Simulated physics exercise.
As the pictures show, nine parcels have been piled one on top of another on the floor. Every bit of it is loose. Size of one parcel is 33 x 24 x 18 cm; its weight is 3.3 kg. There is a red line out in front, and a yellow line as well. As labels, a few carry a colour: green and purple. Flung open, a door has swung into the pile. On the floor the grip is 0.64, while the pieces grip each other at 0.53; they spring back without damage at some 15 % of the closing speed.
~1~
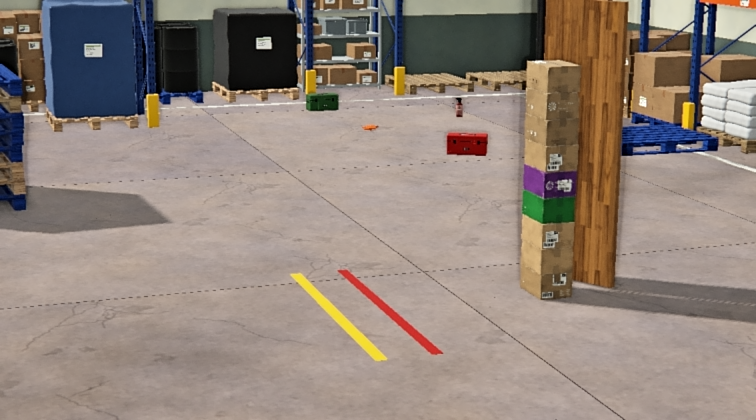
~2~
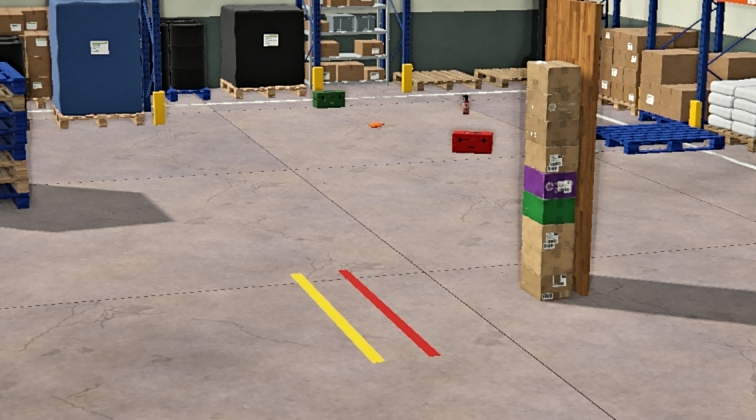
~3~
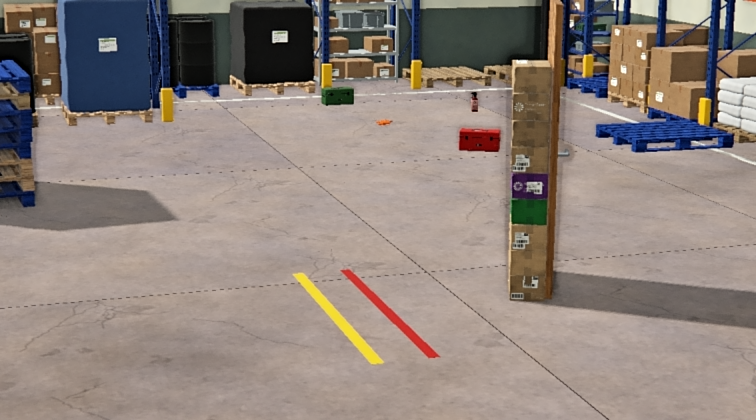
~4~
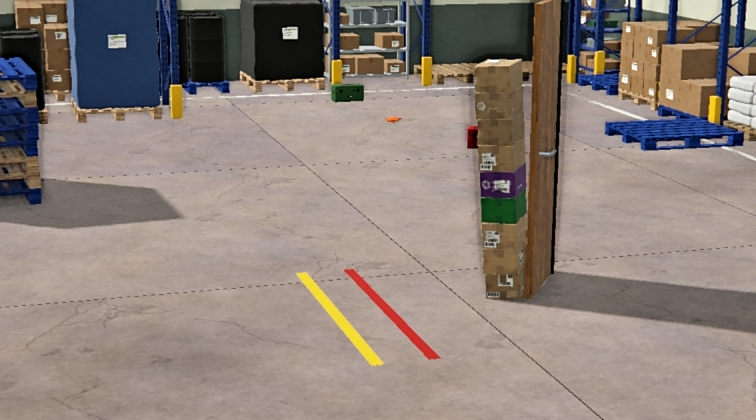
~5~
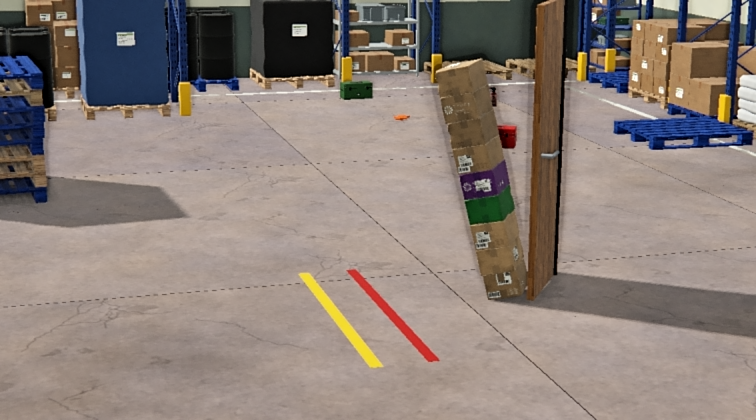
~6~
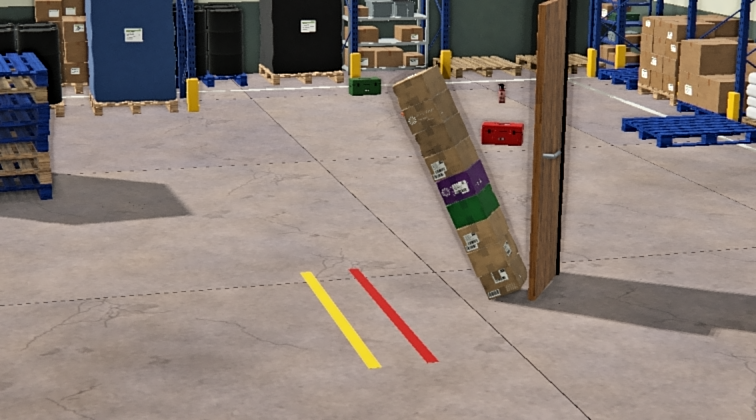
The clip shows a brown door swinging left into a tall stack of boxes with purple and green bands on a warehouse floor, pushing it sideways, after which the stack leans steadily further left while the door stays still.
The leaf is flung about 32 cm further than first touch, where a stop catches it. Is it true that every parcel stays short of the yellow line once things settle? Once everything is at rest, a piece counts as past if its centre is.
Beyond the line you'll find a piece.
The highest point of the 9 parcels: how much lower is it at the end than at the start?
I'd put it at around 135 cm.
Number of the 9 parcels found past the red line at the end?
I count 5 of them.
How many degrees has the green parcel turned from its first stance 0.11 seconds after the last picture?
Some 30°.
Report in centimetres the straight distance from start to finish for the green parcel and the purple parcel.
Distance from start in cm - green 130, purple 150.
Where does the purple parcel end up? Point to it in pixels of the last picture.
Near (364, 265).
Then, 0.11 s later than the last frame, none of the 9 parcels past the yellow line, 9 disturbed; purple parcel tilted 35°, 7 cm lower; green parcel tilted 35°.
Then, 0.29 s later than the last frame, none of the 9 parcels past the yellow line, 9 disturbed; green parcel tilted 57°, 19 cm lower; purple parcel tilted 57°, 27 cm lower.
Then, 0.55 s later than the last frame, 2 of the 9 parcels past the yellow line; green parcel on its side; purple parcel on its side.
When it is over, 2 of the 9 parcels past the yellow line; purple parcel on its side; green parcel on its side. The farthest middle lies 51 cm beyond that line. In pixels of the last frame, middles, purple parcel near (364, 265), green parcel near (390, 267).
